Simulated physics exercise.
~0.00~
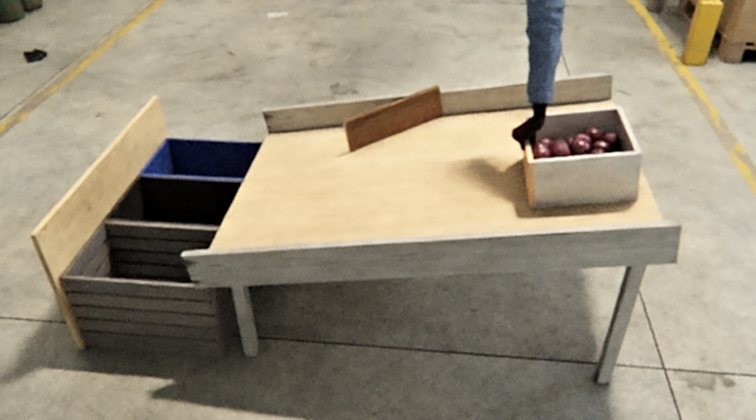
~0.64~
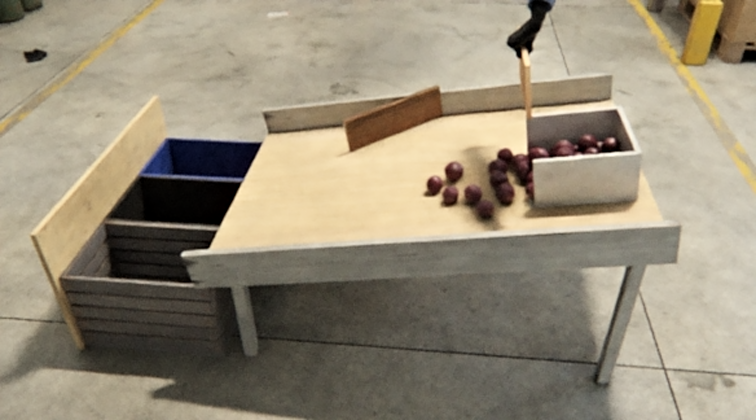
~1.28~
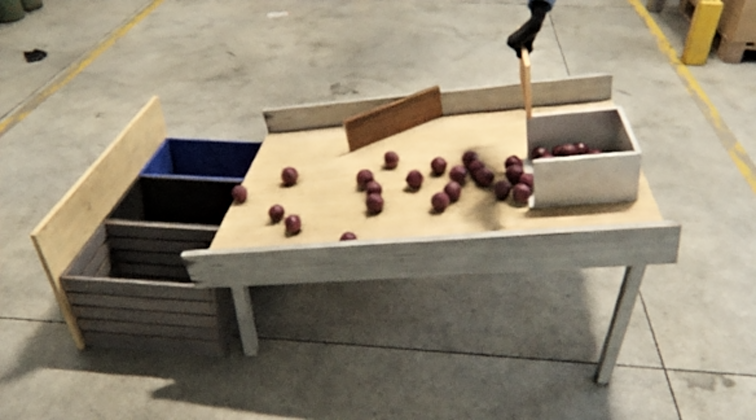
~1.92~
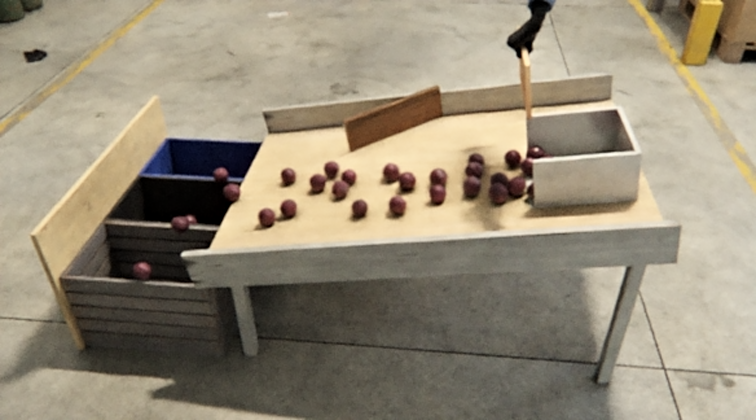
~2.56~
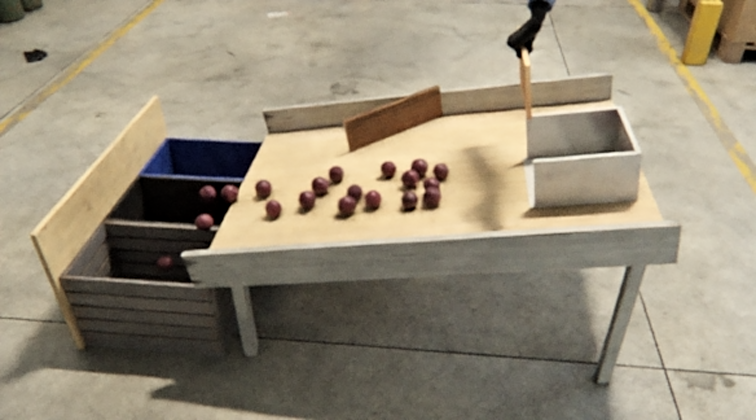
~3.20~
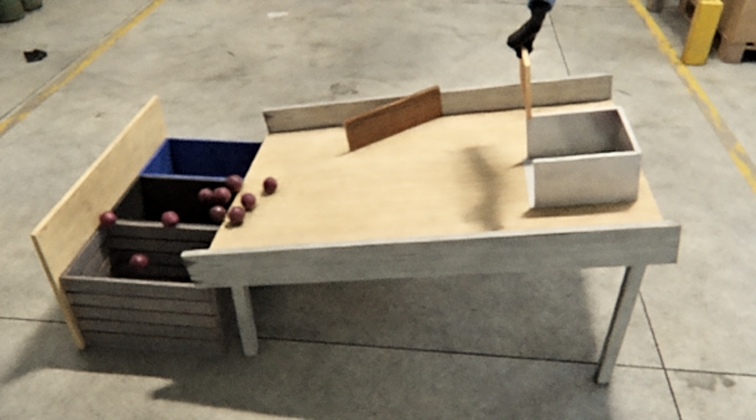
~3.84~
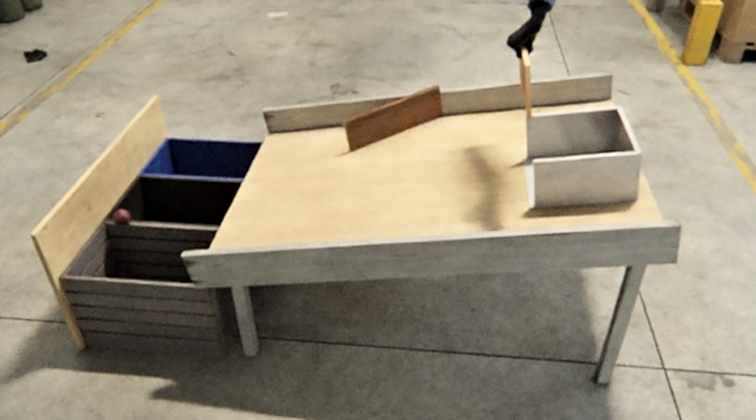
Warehouse floor, a gloved hand lifting a gate and red onions rolling left down a sloping table into grey and black containers.
